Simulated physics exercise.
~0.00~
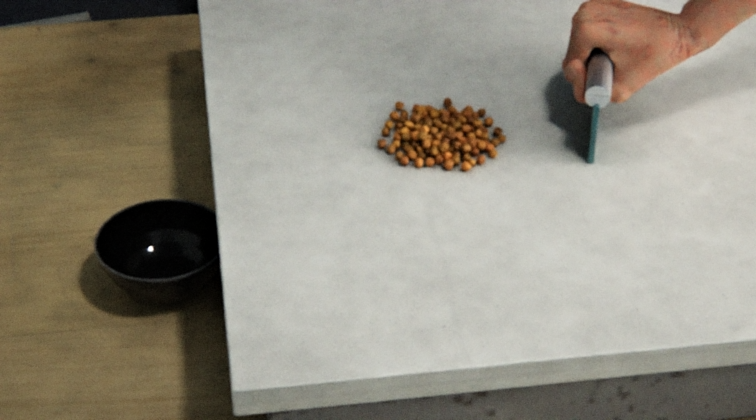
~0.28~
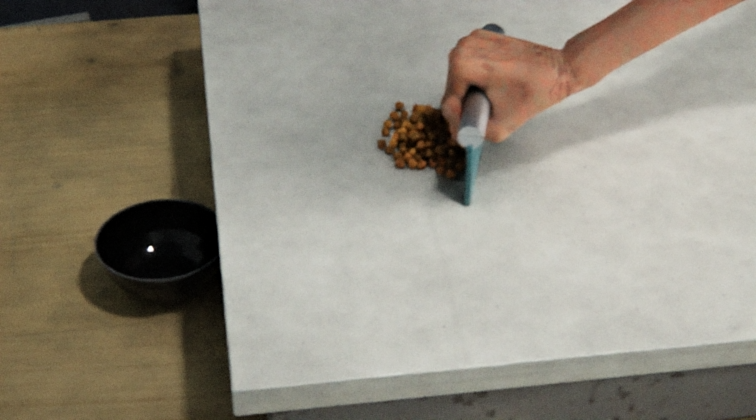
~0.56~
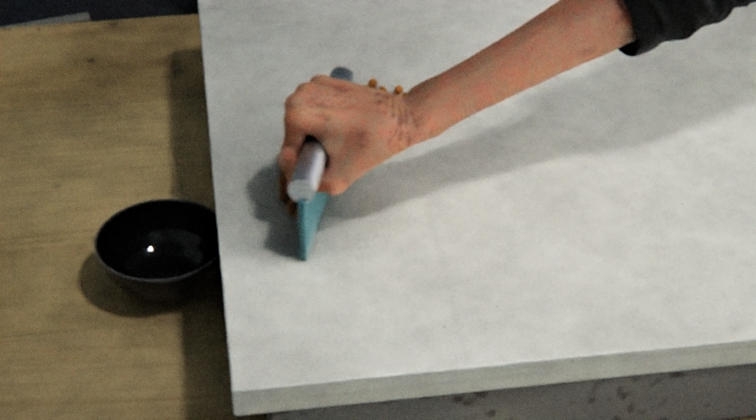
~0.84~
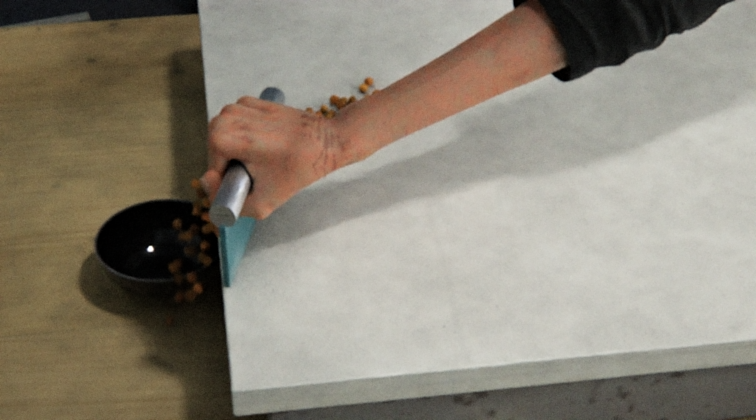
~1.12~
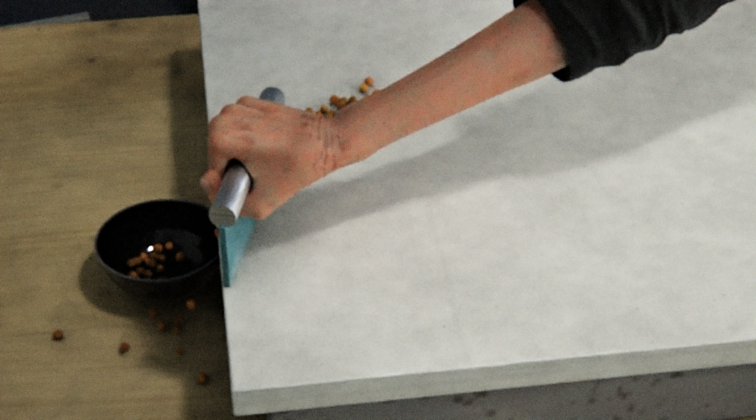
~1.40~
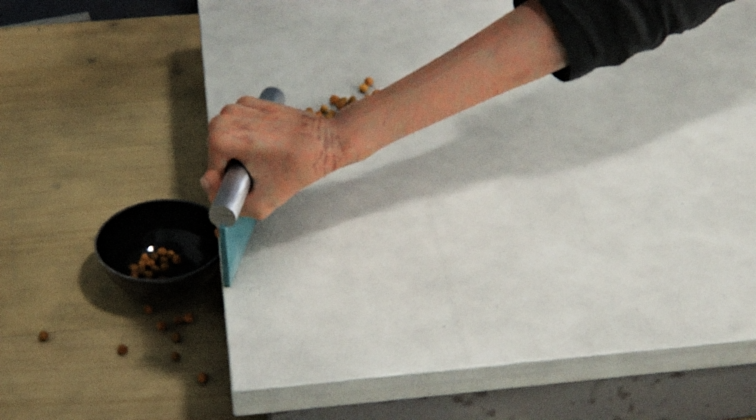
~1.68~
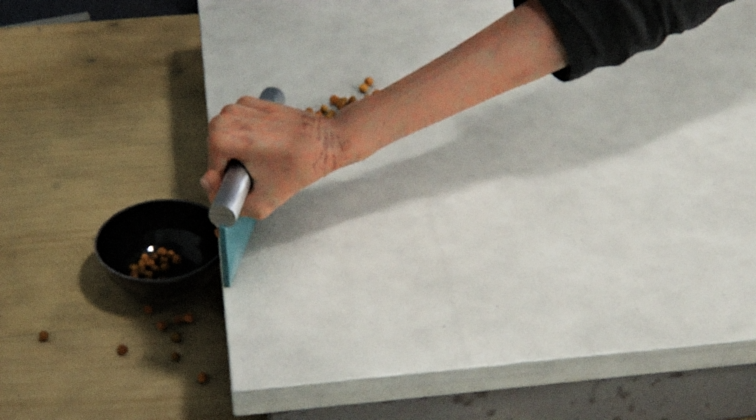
A hand grips a scraper with a grey handle and teal blade on a pale slab, seen from above at an angle. Left of the blade lies a small heap of brown roasted chickpeas, and a black bowl sits lower down on a wooden surface beyond the slab's left edge. The hand sweeps the scraper left into the heap and pushes it toward the edge, leaving a few pieces behind. Chickpeas spill over as the blade stops at the edge. Some land in the bowl, while others scatter on the wood and settle. The hand stays still, with several chickpeas visible behind it on the slab.
